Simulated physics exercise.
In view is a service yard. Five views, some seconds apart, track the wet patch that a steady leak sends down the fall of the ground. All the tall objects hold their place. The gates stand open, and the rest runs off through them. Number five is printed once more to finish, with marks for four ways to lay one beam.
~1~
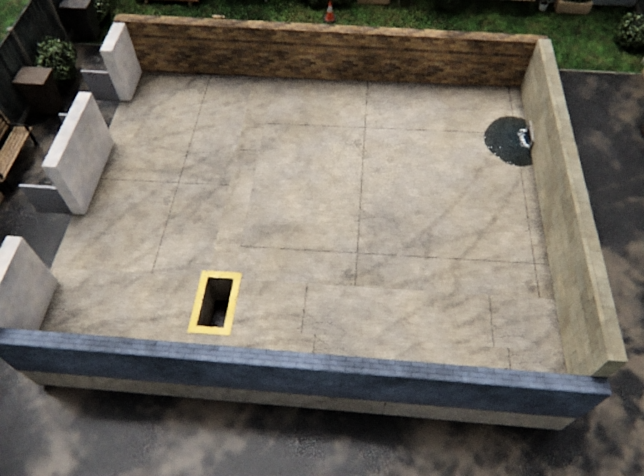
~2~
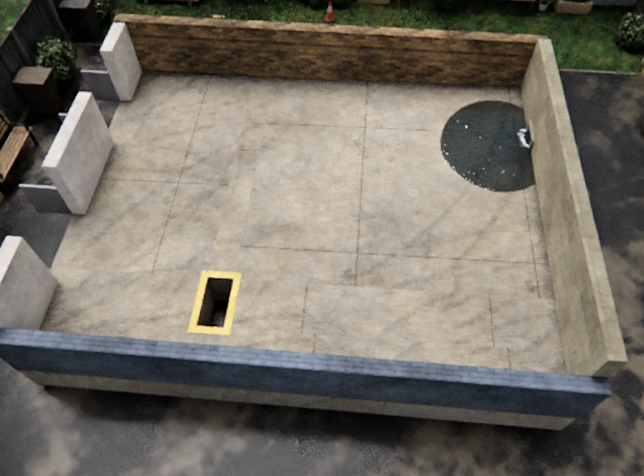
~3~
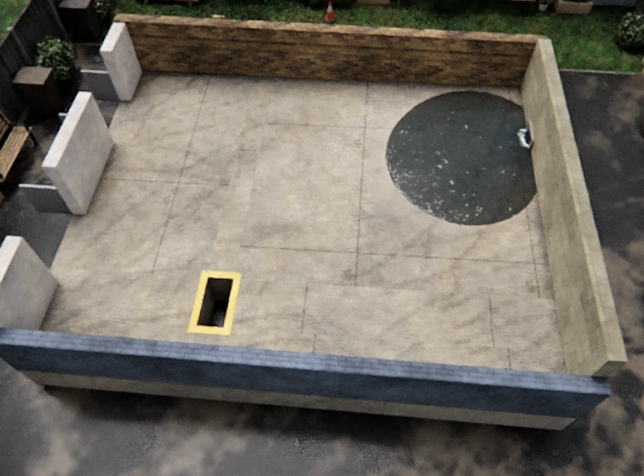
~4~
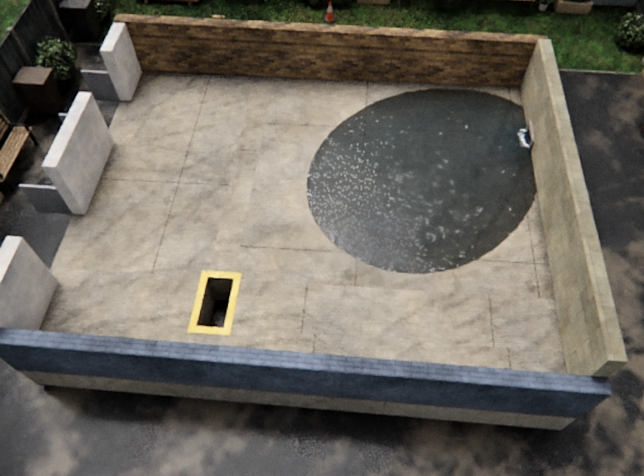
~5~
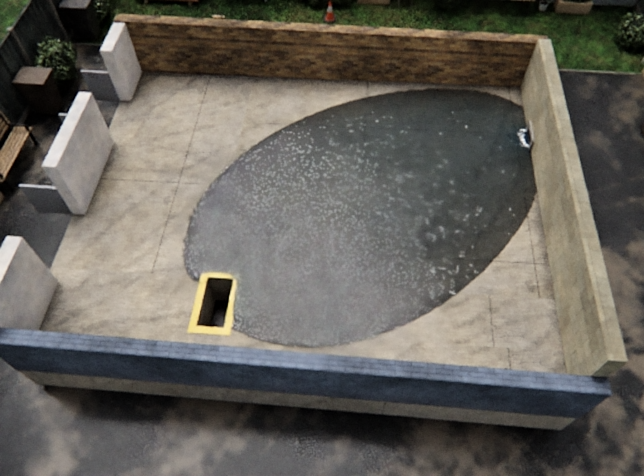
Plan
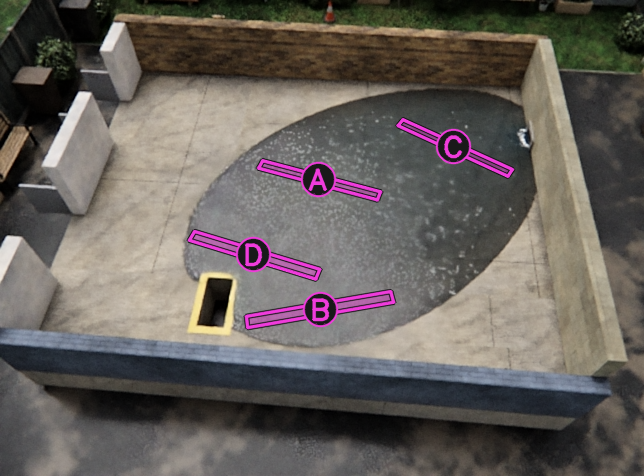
A walled service yard with a pale, stained concrete floor is seen from high above, the view staying still. A brown wall runs along the back, a tan wall with a small pale outfall stands at right, a blue-topped wall crosses the front, white wall sections with gaps line the left, and a yellow-rimmed gully sits lower left. Dark, speckled water spreads from the outfall leftward and forward across the floor, widening into a large oval that reaches the gully.
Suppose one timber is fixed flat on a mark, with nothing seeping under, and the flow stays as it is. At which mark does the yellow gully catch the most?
The best spot is B.
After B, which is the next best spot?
That is spot A.
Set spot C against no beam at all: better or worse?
Spot C is worse.
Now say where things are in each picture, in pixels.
Outfall at (531, 136); yellow gully at (216, 302); open gate at (72, 247); open gate at (123, 121); water covers 2 % of the ground and shows as far out as (497, 151); yellow gully still dry.
Water covers 6 % of the ground and shows as far out as (454, 163); yellow gully still dry.
Water covers 14 % of the ground and shows as far out as (403, 188); yellow gully still dry.
Water covers 26 % of the ground and shows as far out as (312, 198); yellow gully still dry.
Water covers 45 % of the ground and shows as far out as (188, 243); yellow gully taking water.
On the marked copy, A from (260, 164) to (378, 195); B from (247, 321) to (392, 296); C from (400, 122) to (510, 172); D from (192, 235) to (317, 274).
If A is chosen, about 19 % of the stream runs into the yellow gully, about 79 % out by the gates.
If B is chosen, about 44 % of the stream runs into the yellow gully, about 54 % out by the gates.
If C is chosen, about 4 % of the stream runs into the yellow gully, about 92 % out by the gates.
If D is chosen, about 5 % of the stream runs into the yellow gully, about 92 % out by the gates.
